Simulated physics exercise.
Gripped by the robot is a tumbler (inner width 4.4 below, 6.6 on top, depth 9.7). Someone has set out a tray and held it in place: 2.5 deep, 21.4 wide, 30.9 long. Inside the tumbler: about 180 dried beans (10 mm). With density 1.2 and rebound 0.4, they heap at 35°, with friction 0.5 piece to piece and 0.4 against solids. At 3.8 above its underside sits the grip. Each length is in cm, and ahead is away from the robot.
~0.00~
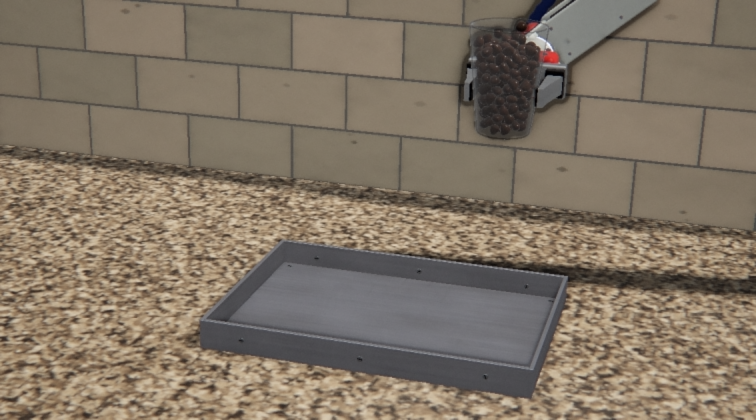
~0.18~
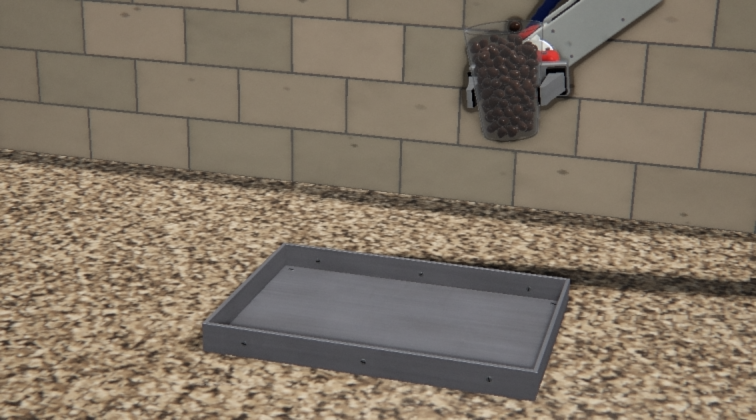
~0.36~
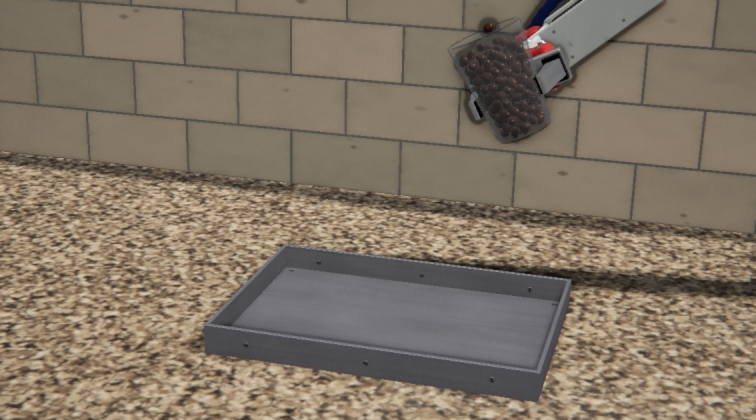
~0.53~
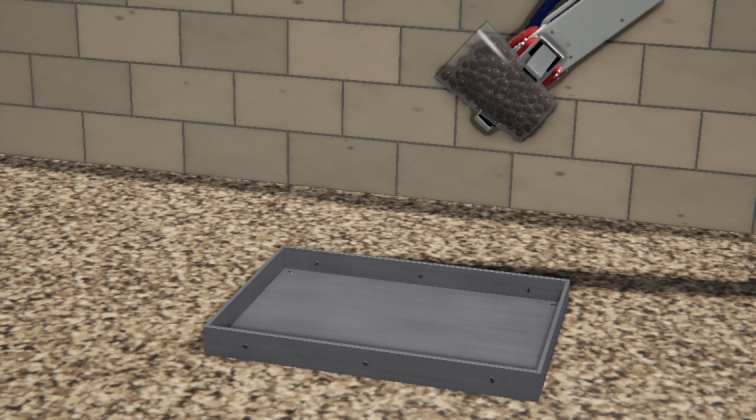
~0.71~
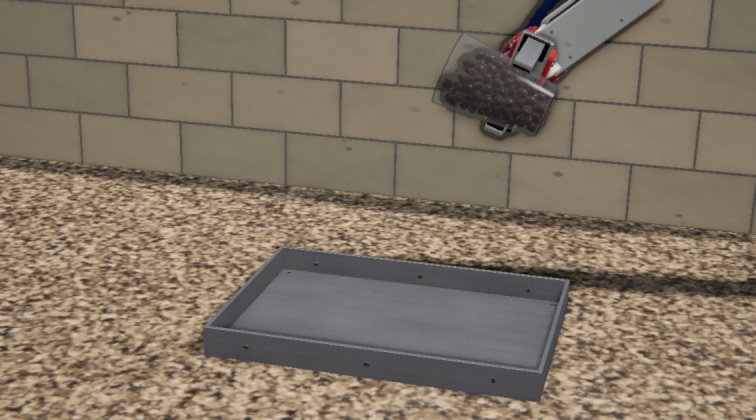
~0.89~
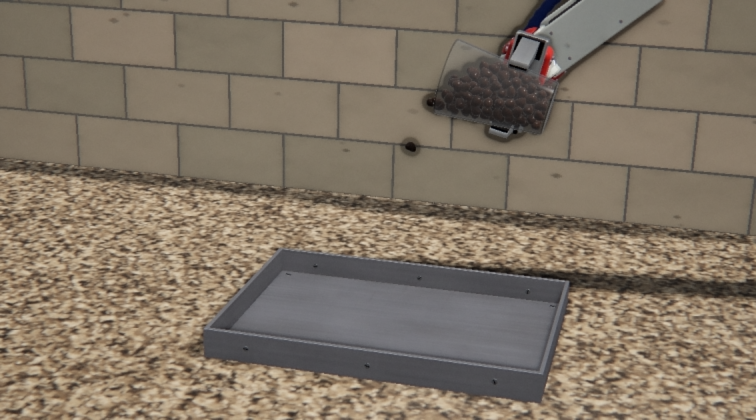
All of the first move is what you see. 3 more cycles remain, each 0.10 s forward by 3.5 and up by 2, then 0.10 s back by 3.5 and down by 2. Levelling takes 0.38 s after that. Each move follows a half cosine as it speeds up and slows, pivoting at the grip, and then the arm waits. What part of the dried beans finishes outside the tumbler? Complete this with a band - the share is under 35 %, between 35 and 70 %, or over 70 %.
The share is over 70 %.
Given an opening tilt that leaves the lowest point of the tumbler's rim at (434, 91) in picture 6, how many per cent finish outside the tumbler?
About 70 percent.
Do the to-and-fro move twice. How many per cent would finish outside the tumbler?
Approx. 90 per cent.
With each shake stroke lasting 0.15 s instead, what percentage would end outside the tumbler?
In that case about 65 in a hundred.
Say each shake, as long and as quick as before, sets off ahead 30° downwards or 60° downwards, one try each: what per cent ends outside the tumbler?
Result: Approx. 45 % and 25 %, one try each.
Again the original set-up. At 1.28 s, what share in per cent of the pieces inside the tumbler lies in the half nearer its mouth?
Something like 85 percent sits in that half.
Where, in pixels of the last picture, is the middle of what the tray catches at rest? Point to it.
Near pixel (315, 311).
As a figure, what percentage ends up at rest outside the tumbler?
90 per cent or thereabouts.
After 1.28 s, tilted 77° forward, highest piece 25 above the table; 125 in the tray, 27 in the tumbler, 27 in flight or on a rim.
After 1.67 s, tilted 40° forward, highest piece 28 above the table; 157 in the tray, 17 in the tumbler, 5 on the table or floor.
After 2.07 s, level, highest piece 22 above the table; 157 in the tray, 17 in the tumbler, 5 on the table or floor.
After 3.12 s, level, highest piece 22 above the table; 157 in the tray, 17 in the tumbler, 5 on the table or floor.
At rest, 157 in the tray, 17 in the tumbler, 5 on the table or floor. That is 91 % outside the tumbler.
